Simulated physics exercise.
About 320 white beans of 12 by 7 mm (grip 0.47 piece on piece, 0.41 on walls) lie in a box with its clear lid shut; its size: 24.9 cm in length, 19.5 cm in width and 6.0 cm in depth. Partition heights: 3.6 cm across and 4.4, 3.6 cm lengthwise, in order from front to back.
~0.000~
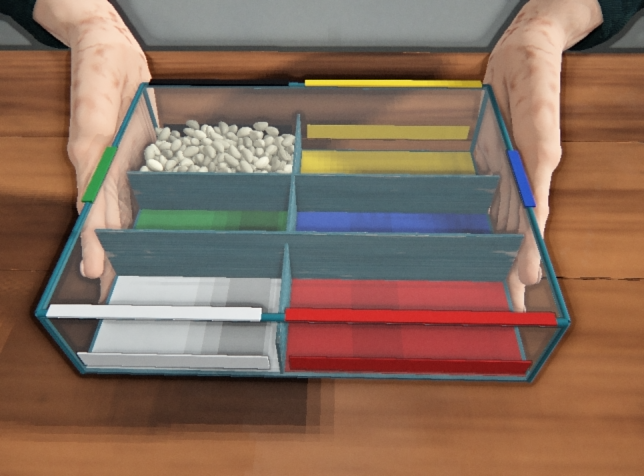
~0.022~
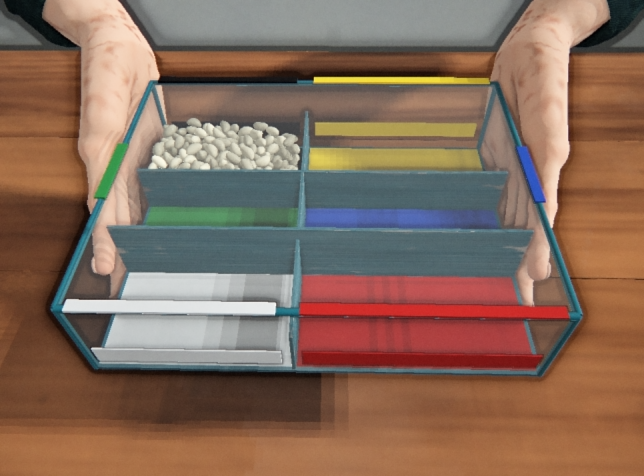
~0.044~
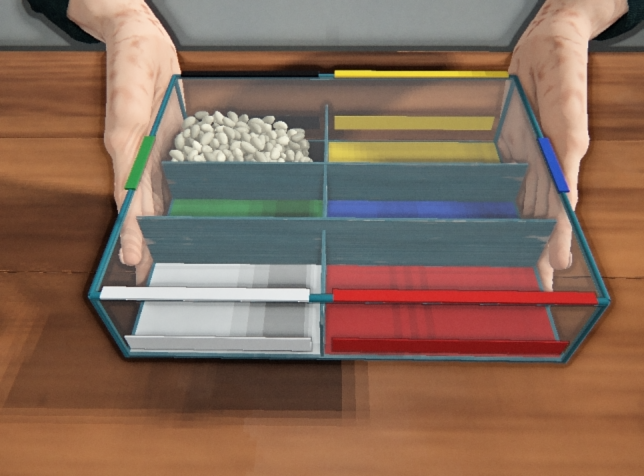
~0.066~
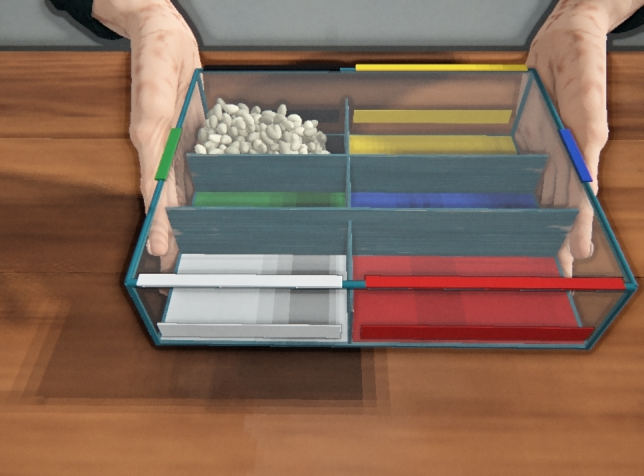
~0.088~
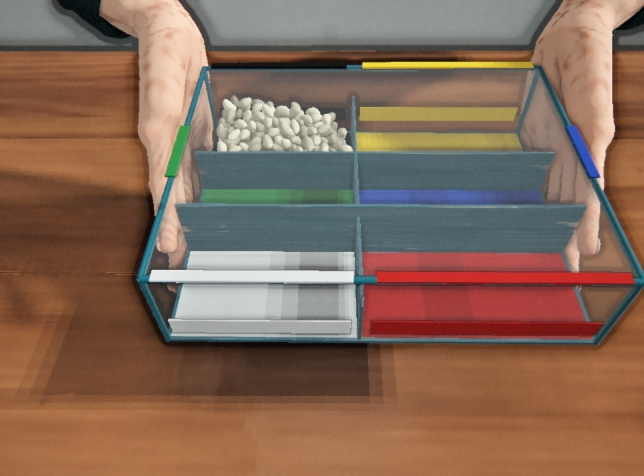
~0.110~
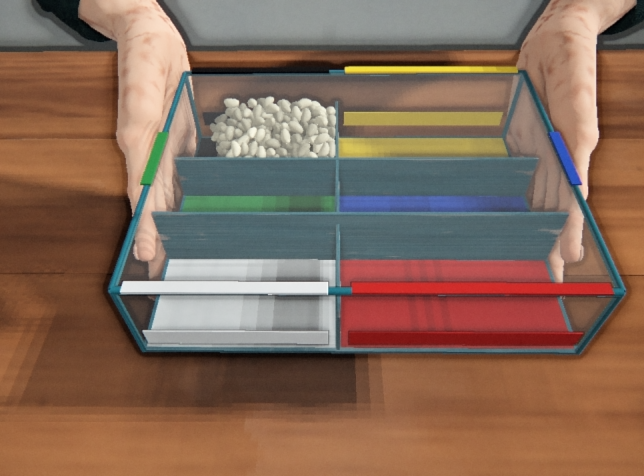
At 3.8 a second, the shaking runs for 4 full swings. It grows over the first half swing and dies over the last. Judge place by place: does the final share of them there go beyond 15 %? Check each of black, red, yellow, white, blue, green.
Outcome: Black clears the bar, red misses the bar, yellow clears the bar, white misses the bar, blue misses the bar, green clears the bar.
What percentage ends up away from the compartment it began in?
Roughly 65 per cent.
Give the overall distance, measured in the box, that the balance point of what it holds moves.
About 6.0 centimetres.
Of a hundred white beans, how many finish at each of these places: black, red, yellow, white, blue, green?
Black 35 %, red 0 %, yellow 30 %, white 5 %, blue 5 %, green 25 %.
After 0.44 s, tilt 0 degrees; black 60 %, yellow 20 %, green 15 %; middle of all pieces near (181, 204).
After 0.71 s, tilt 0 degrees; black 40 %, yellow 30 %, blue 5 %, green 20 %; middle of all pieces near (193, 219).
After 0.96 s, tilt 0 degrees; black 35 %, yellow 30 %, blue 10 %, green 20 %; middle of all pieces near (237, 209).
After 1.20 s, tilt 0 degrees; black 35 %, yellow 30 %, white 5 %, blue 5 %, green 25 %; middle of all pieces near (292, 188).
At rest (1.8 s), black 35 %, red 0 %, yellow 30 %, white 5 %, blue 5 %, green 25 %.
